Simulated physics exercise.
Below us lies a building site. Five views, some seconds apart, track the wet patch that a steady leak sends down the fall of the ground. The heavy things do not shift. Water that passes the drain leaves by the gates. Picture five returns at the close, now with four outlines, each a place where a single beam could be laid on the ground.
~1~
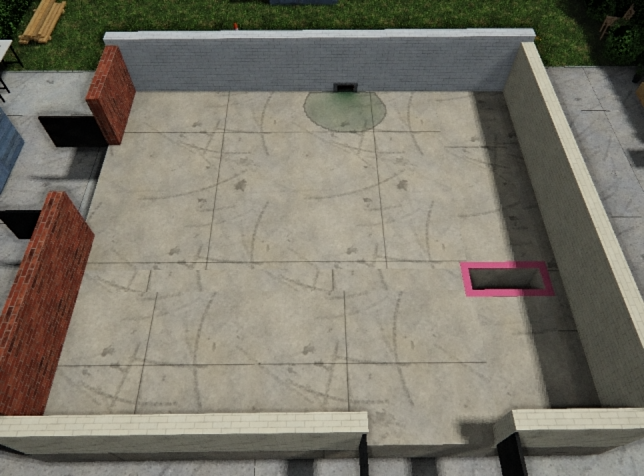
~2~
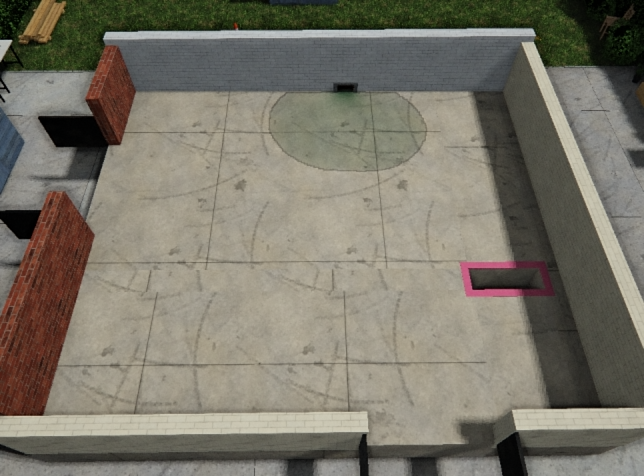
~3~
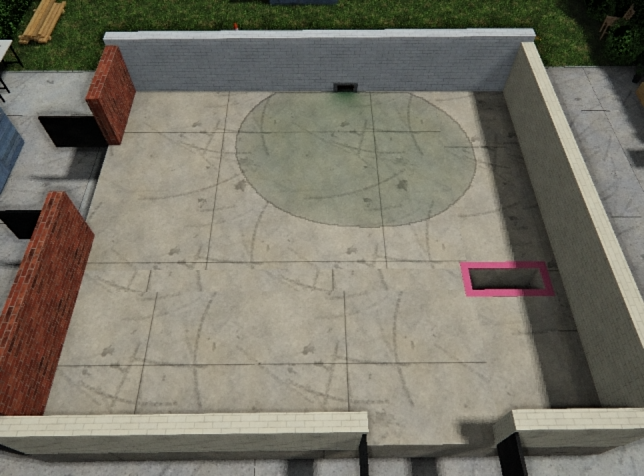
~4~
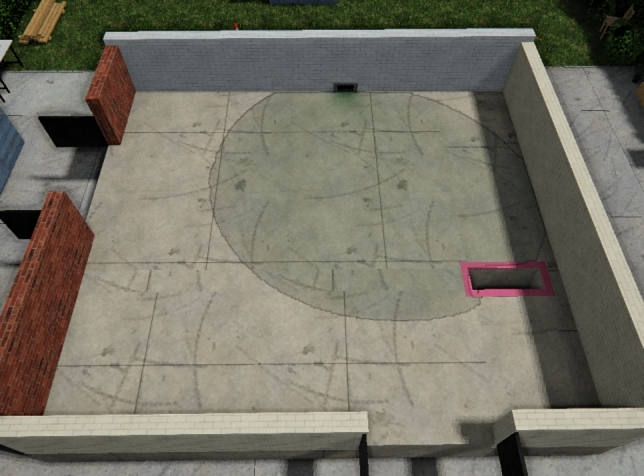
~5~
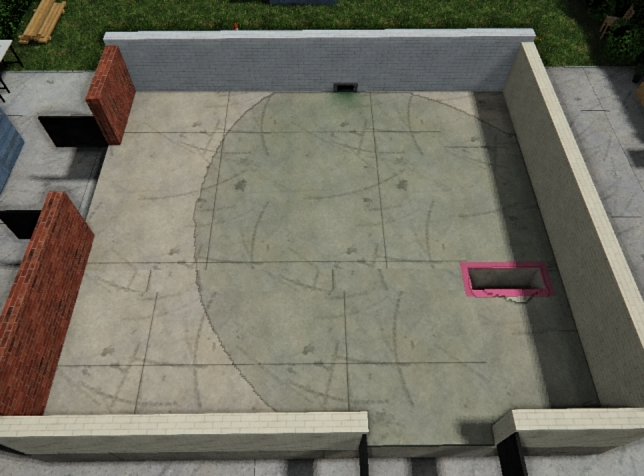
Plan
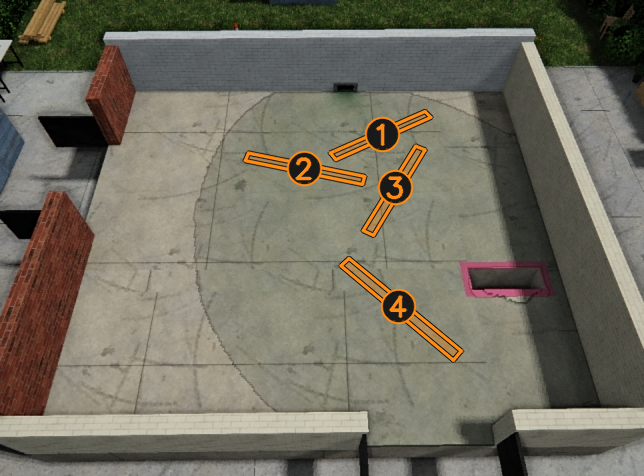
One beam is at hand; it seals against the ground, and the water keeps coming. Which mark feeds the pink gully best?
Go for 2.
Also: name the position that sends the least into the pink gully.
The answer is 3.
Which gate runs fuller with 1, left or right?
More leaves on the right.
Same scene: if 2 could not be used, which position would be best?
The answer is 4.
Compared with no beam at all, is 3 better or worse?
Worse.
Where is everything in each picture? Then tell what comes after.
In the first picture, outfall at (345, 87); pink gully at (506, 279); open gate at (428, 427); open gate at (109, 187); 3 % of the ground under water, visible out to (365, 127); pink gully still dry.
In the second picture, 11 % of the ground under water, visible out to (413, 153); pink gully still dry.
In the third picture, 24 % of the ground under water, visible out to (450, 203); pink gully still dry.
In the fourth picture, 44 % of the ground under water, visible out to (470, 302); pink gully taking water.
In the fifth picture, 65 % of the ground under water, visible out to (590, 376); pink gully taking water.
In orange, 1 from (333, 156) to (427, 114); 2 from (246, 156) to (363, 180); 3 from (368, 233) to (420, 148); 4 from (344, 262) to (457, 355).
For position 1, about 30 % of the stream goes into the pink gully, about 69 % out by the gates.
For position 2, about 59 % of the stream goes into the pink gully, about 40 % out by the gates.
For position 3, about 24 % of the stream goes into the pink gully, about 75 % out by the gates.
For position 4, about 43 % of the stream goes into the pink gully, about 57 % out by the gates.
